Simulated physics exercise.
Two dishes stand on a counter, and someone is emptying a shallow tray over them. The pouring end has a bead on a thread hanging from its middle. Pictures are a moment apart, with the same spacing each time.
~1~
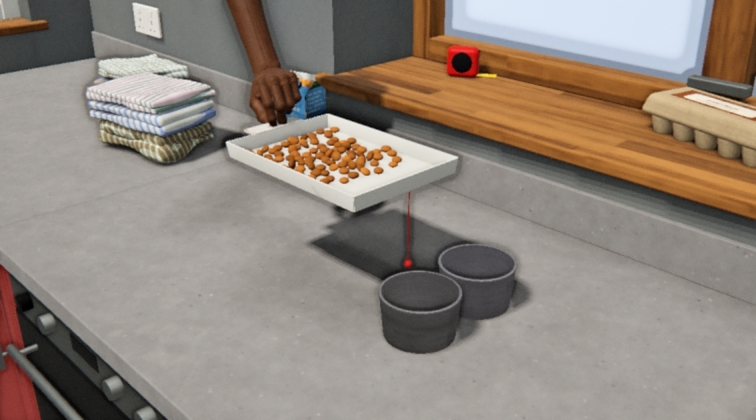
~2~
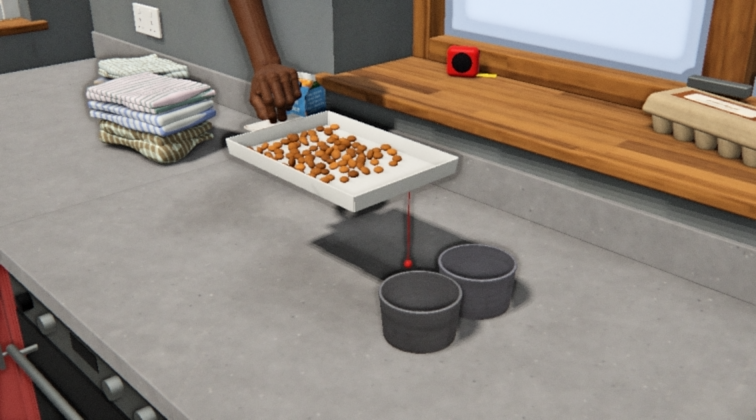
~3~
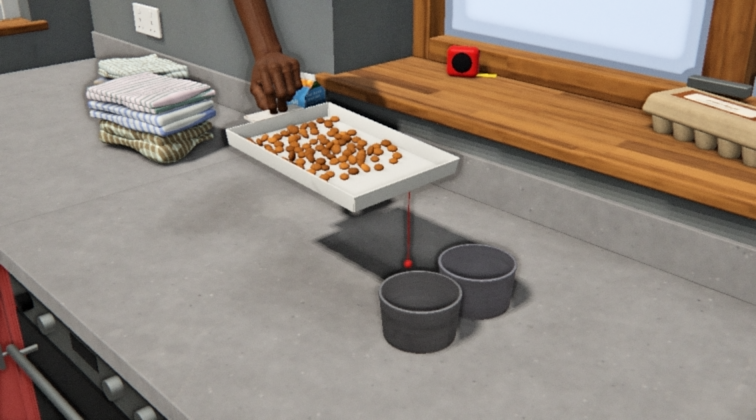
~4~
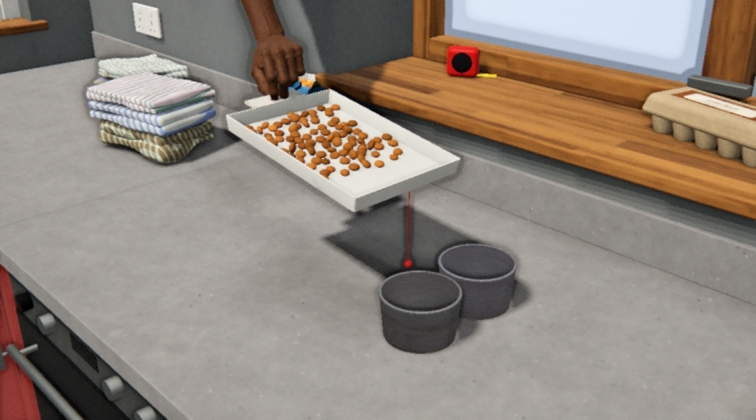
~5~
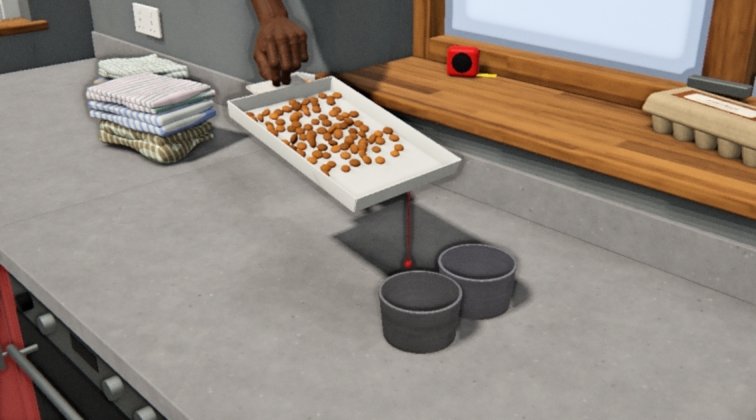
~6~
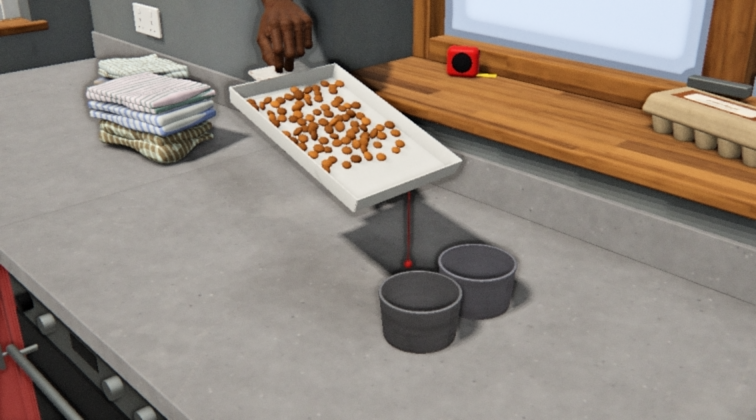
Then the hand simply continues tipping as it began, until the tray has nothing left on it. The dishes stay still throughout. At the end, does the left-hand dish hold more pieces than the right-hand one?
Yes.
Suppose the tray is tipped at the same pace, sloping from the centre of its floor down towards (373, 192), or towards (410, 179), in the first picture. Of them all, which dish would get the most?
Results - the dish on the left side first, the dish on the right side second.
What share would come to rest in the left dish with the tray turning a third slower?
Around 50 in every hundred.
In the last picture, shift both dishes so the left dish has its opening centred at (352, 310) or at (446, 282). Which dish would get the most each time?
The first time the right-side one comes out ahead, the second time the left-side one.
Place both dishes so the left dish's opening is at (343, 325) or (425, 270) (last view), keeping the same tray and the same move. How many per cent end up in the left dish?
The first gives 0 %, the second 20 %.
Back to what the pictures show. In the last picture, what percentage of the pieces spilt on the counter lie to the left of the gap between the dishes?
40 per cent, roughly.
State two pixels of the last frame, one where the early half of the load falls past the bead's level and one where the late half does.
First half (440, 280); second half (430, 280).
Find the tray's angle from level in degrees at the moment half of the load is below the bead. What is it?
It is at around 110 degrees.
Soon, tray tipped steeply; nearly all on the tray; a stray few in the air.
A while on, tray tipped past a quarter turn; about half on the tray; about a quarter in the left dish; a stray few in the right dish; about a quarter outside both; a small part in the air.
Towards the end, tray tipped past a quarter turn; about half in the left dish; a small part in the right dish; about a third outside both.
Finally, tray tipped past a quarter turn; about half in the left dish; a small part in the right dish; about a third outside both.
